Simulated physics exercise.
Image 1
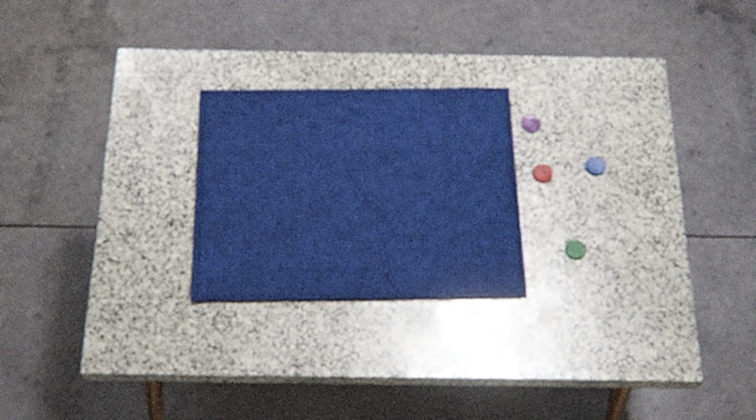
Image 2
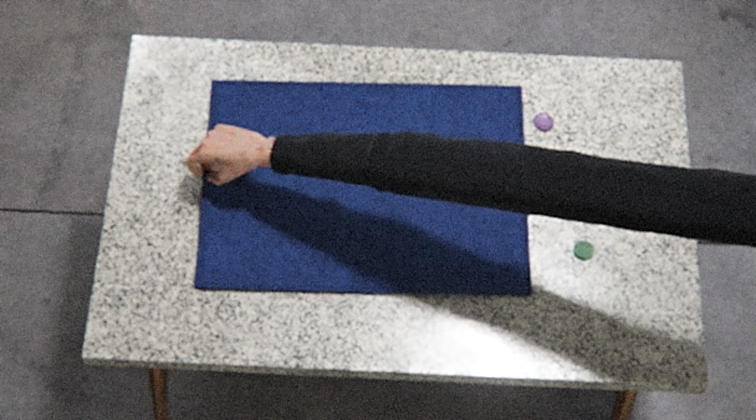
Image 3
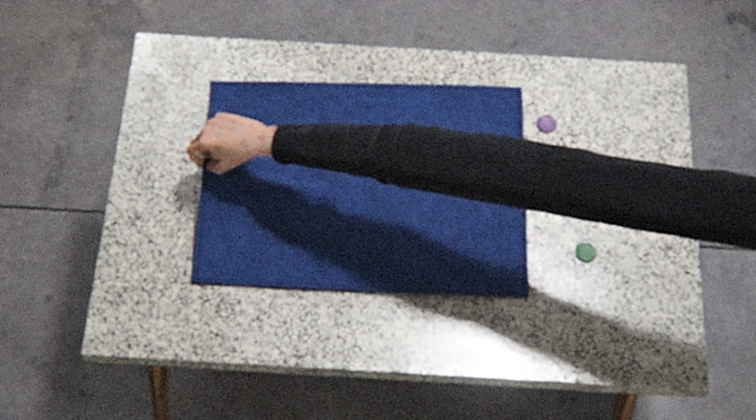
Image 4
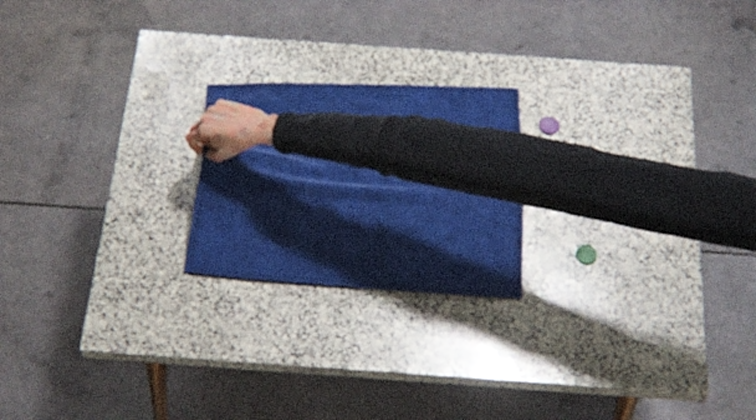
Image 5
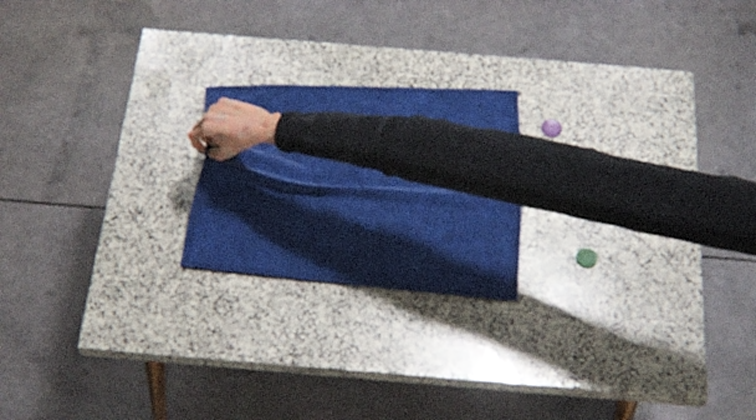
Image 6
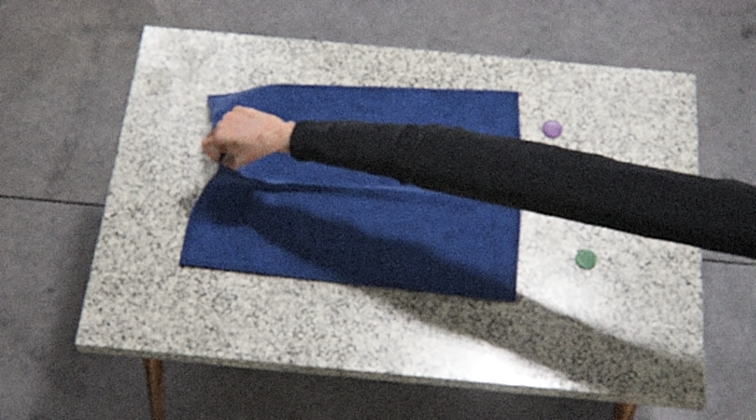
A hand lifts the left edge of a blue cloth and moves it slightly right.
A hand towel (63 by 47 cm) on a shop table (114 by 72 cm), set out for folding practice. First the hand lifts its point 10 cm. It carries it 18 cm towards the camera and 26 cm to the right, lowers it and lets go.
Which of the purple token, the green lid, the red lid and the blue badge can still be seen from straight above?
In order: The purple token remains in the open; the green lid still shows; the red lid remains in the open; the blue badge remains in the open.
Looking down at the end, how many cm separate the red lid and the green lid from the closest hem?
8 cm and 13 cm, roughly.
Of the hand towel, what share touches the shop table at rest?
70 %.
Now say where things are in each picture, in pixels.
In the first frame, purple token (531, 123); green lid (576, 249); red lid (543, 173); blue badge (595, 166); hand towel corners (191, 301) (200, 91) (508, 89) (527, 297); highest point 0 cm, lowest 0 cm.
In the second frame, hand towel corners (194, 288) (212, 81); grip (204, 174); highest point 3 cm, lowest 0 cm.
In the third frame, hand towel corners (191, 283) (211, 82); grip (204, 163); highest point 6 cm, lowest 0 cm.
In the fourth frame, hand towel corners (185, 273) (207, 86); grip (203, 151); highest point 10 cm, lowest 0 cm.
In the fifth frame, hand towel corners (180, 267) (206, 88); grip (206, 149); highest point 10 cm, lowest 0 cm.
In the sixth frame, hand towel corners (179, 264) (208, 95) (518, 92) (515, 302); grip (219, 158); highest point 10 cm, lowest 0 cm.
Next, 75 % of it is down, spanning 61 by 47 cm, above no small thing.
Then, 65 % of it is down, spanning 53 by 54 cm, above no small thing.
After that, 65 % of it is down, spanning 53 by 54 cm, above no small thing.
Later, 65 % of it is down, spanning 53 by 54 cm, above no small thing.
At the end, 70 % of it is down, spanning 53 by 54 cm, above no small thing.
